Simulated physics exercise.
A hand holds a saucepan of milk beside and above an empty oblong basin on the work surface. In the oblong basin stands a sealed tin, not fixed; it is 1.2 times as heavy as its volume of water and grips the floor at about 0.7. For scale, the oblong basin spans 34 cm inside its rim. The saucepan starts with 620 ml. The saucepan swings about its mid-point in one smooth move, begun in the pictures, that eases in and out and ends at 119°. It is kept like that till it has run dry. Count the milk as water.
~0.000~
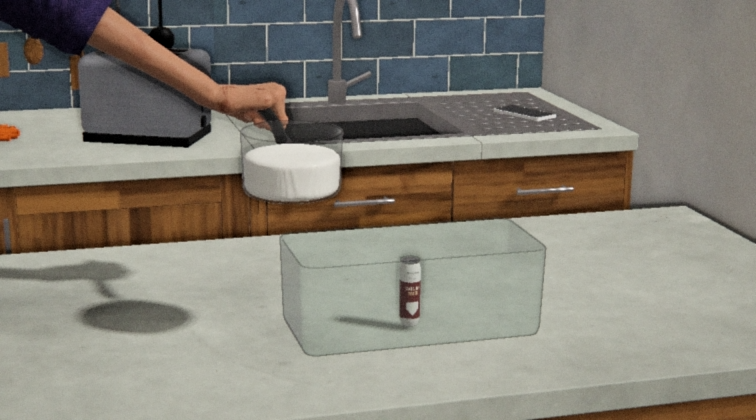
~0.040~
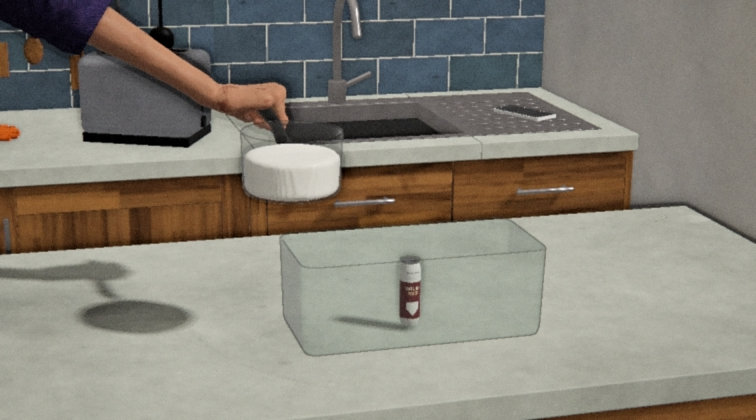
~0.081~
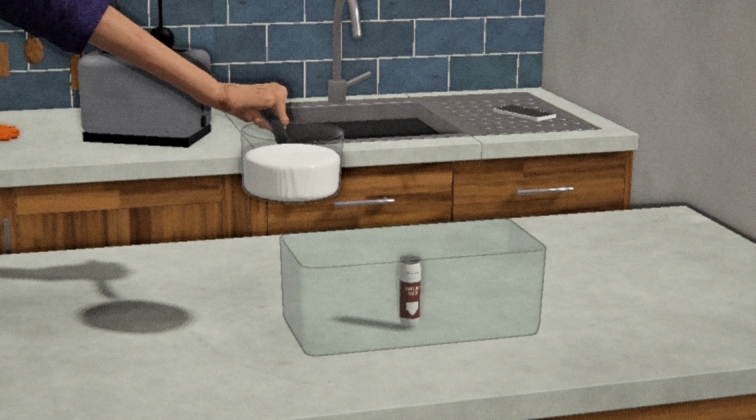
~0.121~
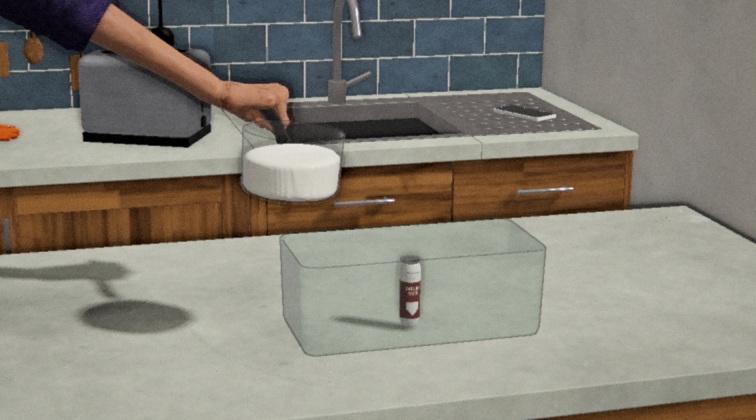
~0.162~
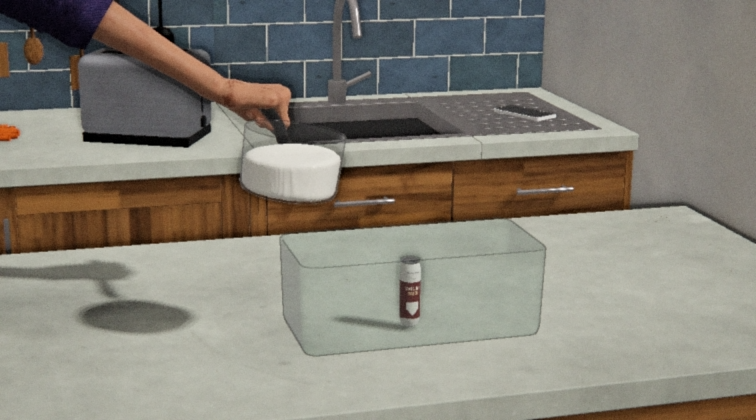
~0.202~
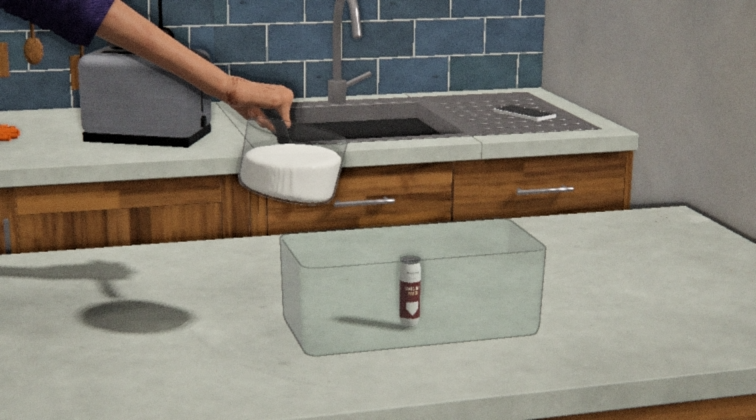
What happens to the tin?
It remains upright.
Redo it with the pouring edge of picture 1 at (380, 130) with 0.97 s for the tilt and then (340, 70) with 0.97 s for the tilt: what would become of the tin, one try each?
First it remains upright; then it falls.
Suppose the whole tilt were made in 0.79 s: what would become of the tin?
Then it remains upright.
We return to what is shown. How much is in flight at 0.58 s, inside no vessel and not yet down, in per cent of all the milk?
Near 30 in a hundred.
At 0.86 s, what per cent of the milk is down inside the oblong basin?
Near 82 in a hundred.
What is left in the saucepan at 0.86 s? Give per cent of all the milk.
About 8 per cent.
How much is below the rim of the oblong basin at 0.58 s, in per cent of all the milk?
Some 6 per cent.
By 0.58 s the tilt is 78° and 65 per cent is still to pour; the tin stands where it began.
By 0.86 s the tilt is 115° and 8 per cent is still to pour; the tin stands where it began.
By 1.15 s the tilt is 119° and 0 per cent is still to pour; the tin stands where it began.
By 1.47 s the tilt is 119° and 0 per cent is still to pour; the tin stands where it began.
At rest the tin stands where it began.
